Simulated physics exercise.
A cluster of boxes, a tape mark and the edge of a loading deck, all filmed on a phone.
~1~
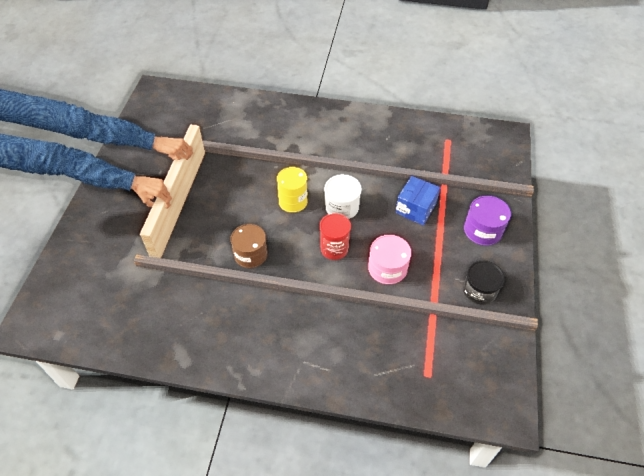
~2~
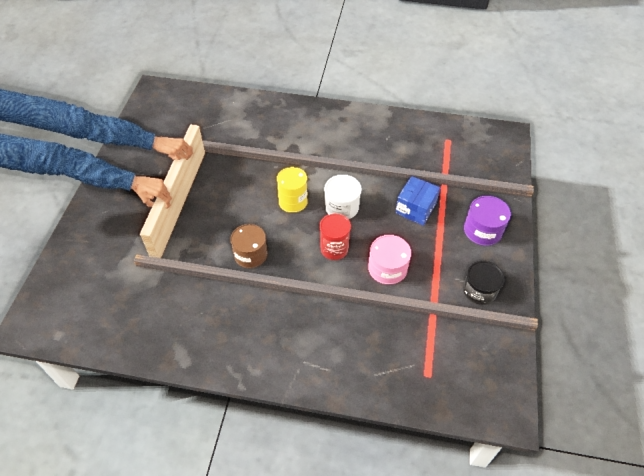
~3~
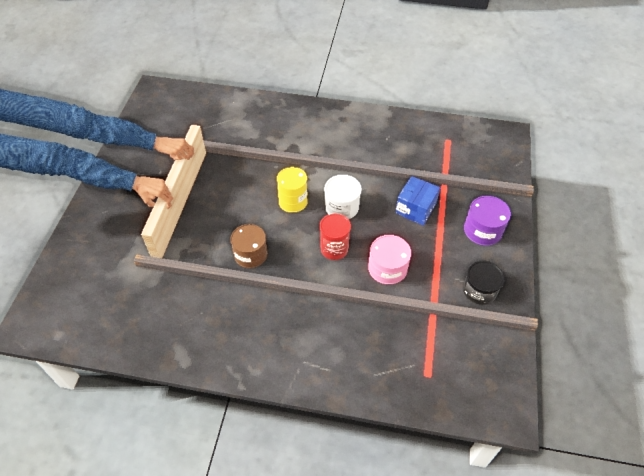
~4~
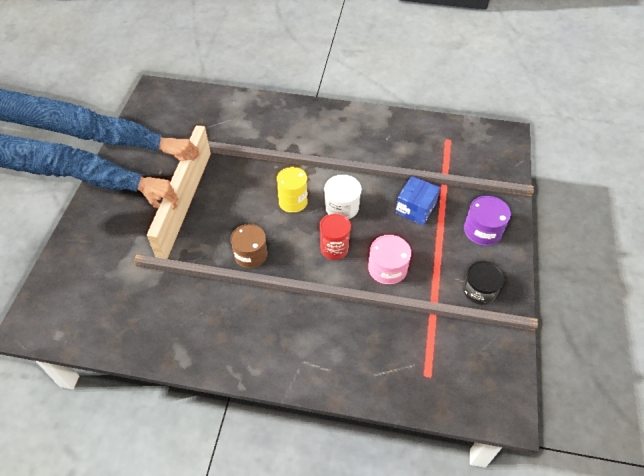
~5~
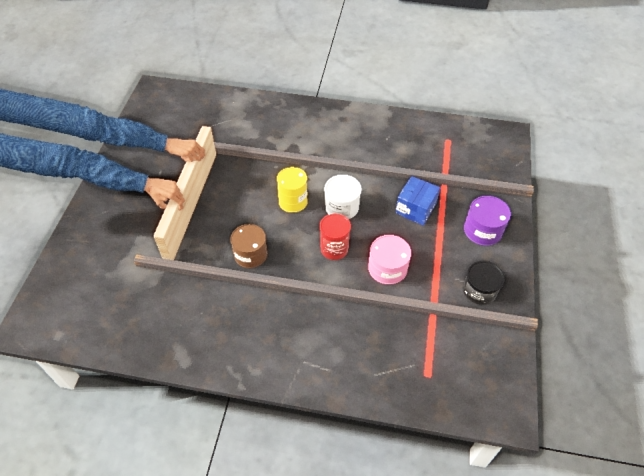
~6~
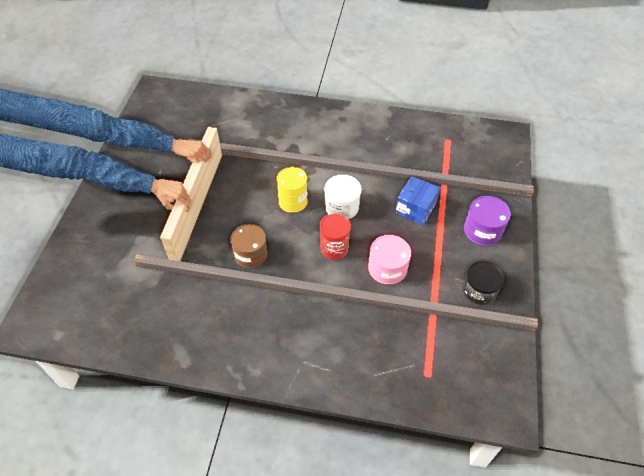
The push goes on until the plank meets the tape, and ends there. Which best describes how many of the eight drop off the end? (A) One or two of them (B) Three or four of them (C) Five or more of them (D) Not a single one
D, not a single one.
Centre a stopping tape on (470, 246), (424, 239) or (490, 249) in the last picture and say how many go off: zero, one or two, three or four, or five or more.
Just one or two; none at all; three to four.
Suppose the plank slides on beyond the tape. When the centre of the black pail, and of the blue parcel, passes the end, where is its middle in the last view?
Points: About (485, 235) and about (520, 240).
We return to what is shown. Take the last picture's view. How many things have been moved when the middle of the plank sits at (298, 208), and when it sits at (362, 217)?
At first I count 3, and then 6.
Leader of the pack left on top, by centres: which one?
The foremost one is the purple canister.
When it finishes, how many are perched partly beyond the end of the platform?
The count is 1.
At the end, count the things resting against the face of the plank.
Total: 3.
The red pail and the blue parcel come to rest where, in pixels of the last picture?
You'll find the first one at (455, 248) and the second at (487, 196).
Soon after, none off yet; purple canister at rest near (487, 221); black pail at rest near (483, 283); blue parcel at rest near (418, 201).
At rest, the number that fall off is zero.
